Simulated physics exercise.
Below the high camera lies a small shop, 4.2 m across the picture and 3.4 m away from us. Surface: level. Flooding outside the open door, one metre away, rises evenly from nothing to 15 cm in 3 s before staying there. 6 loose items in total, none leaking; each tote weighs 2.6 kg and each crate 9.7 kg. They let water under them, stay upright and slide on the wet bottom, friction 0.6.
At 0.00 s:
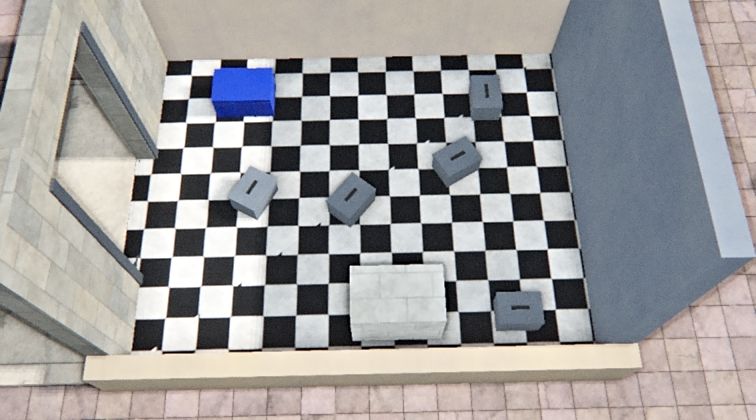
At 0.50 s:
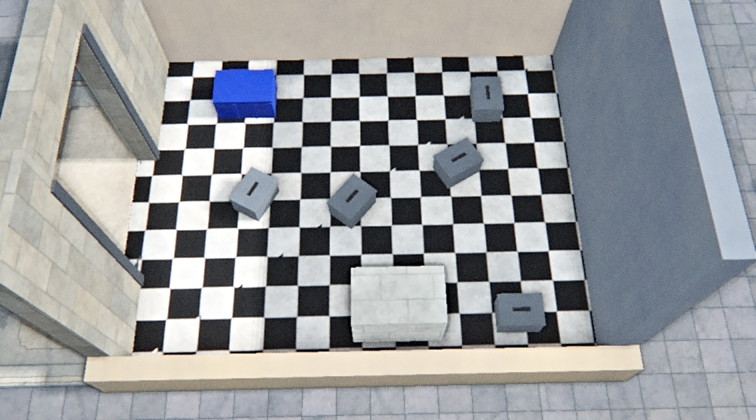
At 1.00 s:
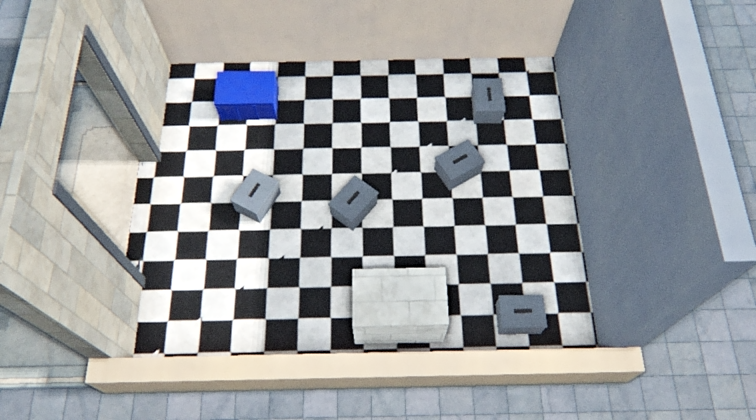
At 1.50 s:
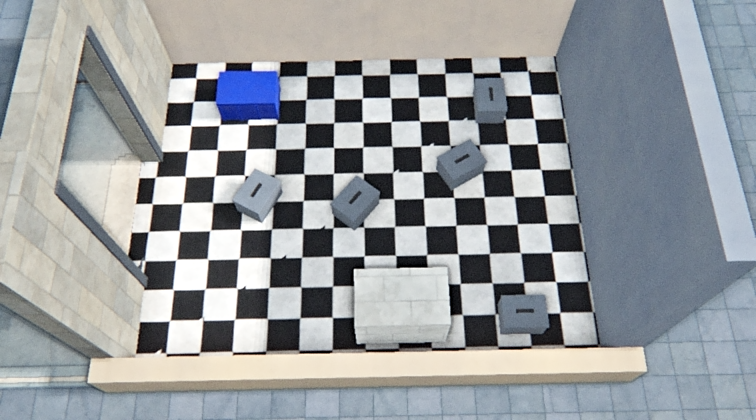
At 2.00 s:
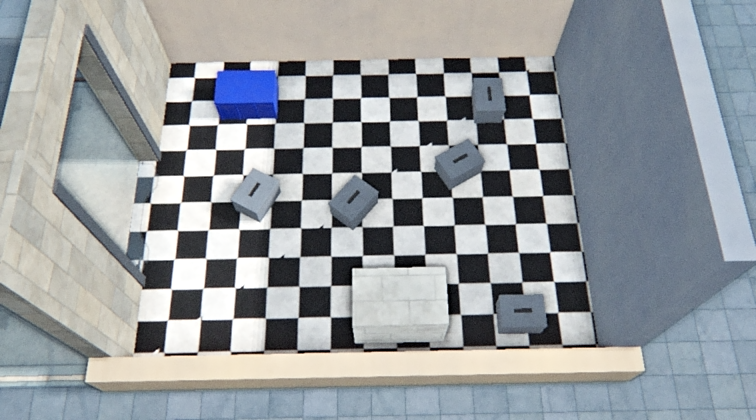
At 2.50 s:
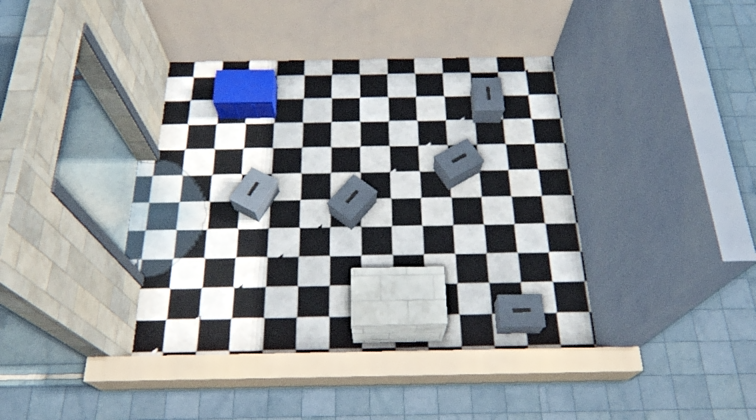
Water spreading through the left doorway onto a checkered shop floor, while the blue crate and grey boxes stay in place.
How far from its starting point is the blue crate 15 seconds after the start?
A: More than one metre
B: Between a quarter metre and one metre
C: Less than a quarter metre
B, between a quarter metre and one metre.
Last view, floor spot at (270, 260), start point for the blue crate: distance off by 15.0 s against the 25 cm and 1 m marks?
Short answer, it is taken a long way.
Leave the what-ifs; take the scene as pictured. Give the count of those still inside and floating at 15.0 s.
The number is 6.
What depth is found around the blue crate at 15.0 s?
I'd say around 7 cm.
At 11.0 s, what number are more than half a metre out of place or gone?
The answer is 3.
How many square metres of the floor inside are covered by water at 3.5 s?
2.5 m2.
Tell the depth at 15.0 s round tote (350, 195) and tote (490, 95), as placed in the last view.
Close to 10 and 11 centimetres.
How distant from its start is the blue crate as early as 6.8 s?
Displacement by then near 0 cm.
After 3.5 s the blue crate is near (244, 86), 0.0 m from its start, aground; 0 afloat.
After 6.8 s the blue crate is near (244, 86), 0.0 m from its start, aground; 4 afloat.
After 11.0 s the blue crate is near (244, 86), 0.0 m from its start, aground; 5 afloat.
After 15.0 s the blue crate is near (193, 119), 0.6 m from its start, afloat; 6 afloat.
